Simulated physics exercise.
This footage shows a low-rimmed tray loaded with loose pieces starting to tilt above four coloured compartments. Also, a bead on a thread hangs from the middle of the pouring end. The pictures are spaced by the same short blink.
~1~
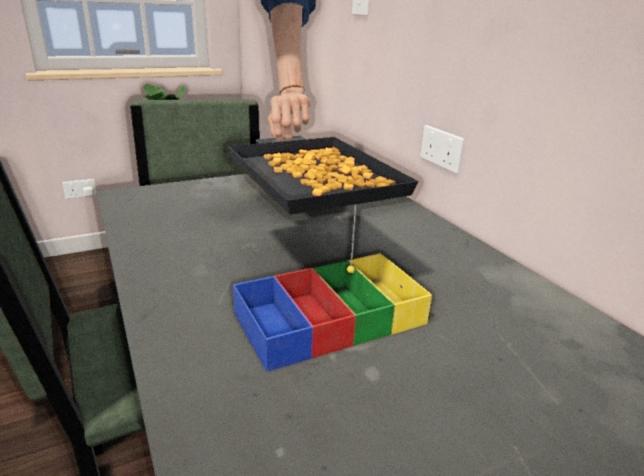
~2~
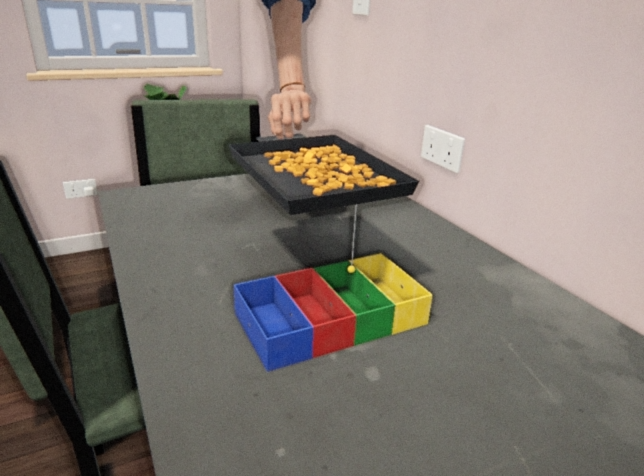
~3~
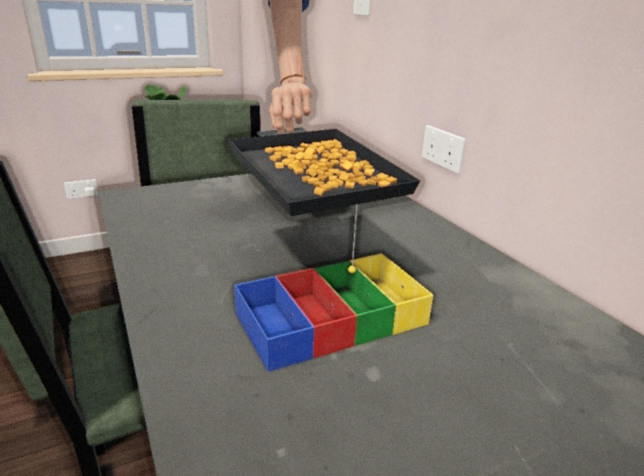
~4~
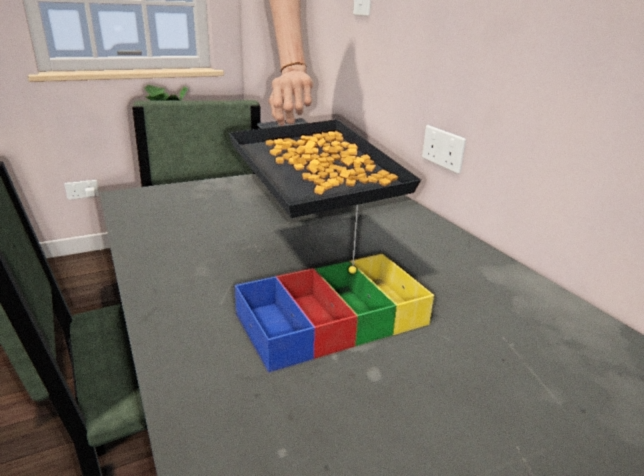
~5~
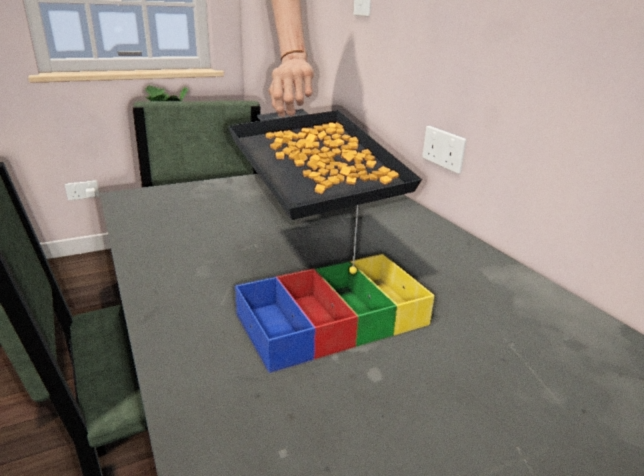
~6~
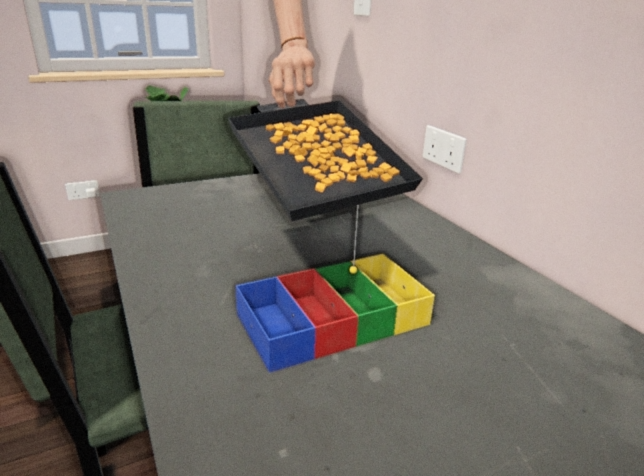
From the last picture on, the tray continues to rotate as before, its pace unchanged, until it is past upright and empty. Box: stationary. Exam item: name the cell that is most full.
Answer: Red.
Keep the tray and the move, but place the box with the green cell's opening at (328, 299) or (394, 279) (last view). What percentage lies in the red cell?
Some 40 percent in the first case, 10 percent in the second.
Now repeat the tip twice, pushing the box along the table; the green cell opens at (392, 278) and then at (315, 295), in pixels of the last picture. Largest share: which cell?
The first time it is blue, and the second time it is the green cell.
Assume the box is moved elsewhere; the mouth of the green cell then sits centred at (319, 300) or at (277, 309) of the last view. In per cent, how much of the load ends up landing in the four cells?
First placement near 100 percent, second near 80 percent.
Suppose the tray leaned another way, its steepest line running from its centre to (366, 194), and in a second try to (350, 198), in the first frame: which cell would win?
The first time it is the yellow one, and the second time it is that yellow cell.
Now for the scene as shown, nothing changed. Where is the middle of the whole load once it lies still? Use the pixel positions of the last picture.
Resting centre, last picture - approx. (320, 327).
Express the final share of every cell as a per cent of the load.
The blue cell ends with 10 per cent, the red cell with 60 per cent, the green cell with 20 per cent and the yellow cell with 0 per cent.
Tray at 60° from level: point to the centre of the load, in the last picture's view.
I'd put the middle of the pieces at roughly (327, 191).
Shortly afterwards, tray tipped steeply; all but a few on the tray; only a few falling or outside the box.
Next, tray tipped right over; the bulk on the tray; a little in the blue cell; a little in the red cell; only a few falling or outside the box.
Some moments later, tray tipped past a quarter turn; near two thirds in the red cell; near a quarter in the green cell; a little in the blue cell; only a few in the yellow cell; only a few falling or outside the box.
In the end, tray tipped past a quarter turn; near two thirds in the red cell; near a quarter in the green cell; a little in the blue cell; only a few in the yellow cell; only a few outside the box.
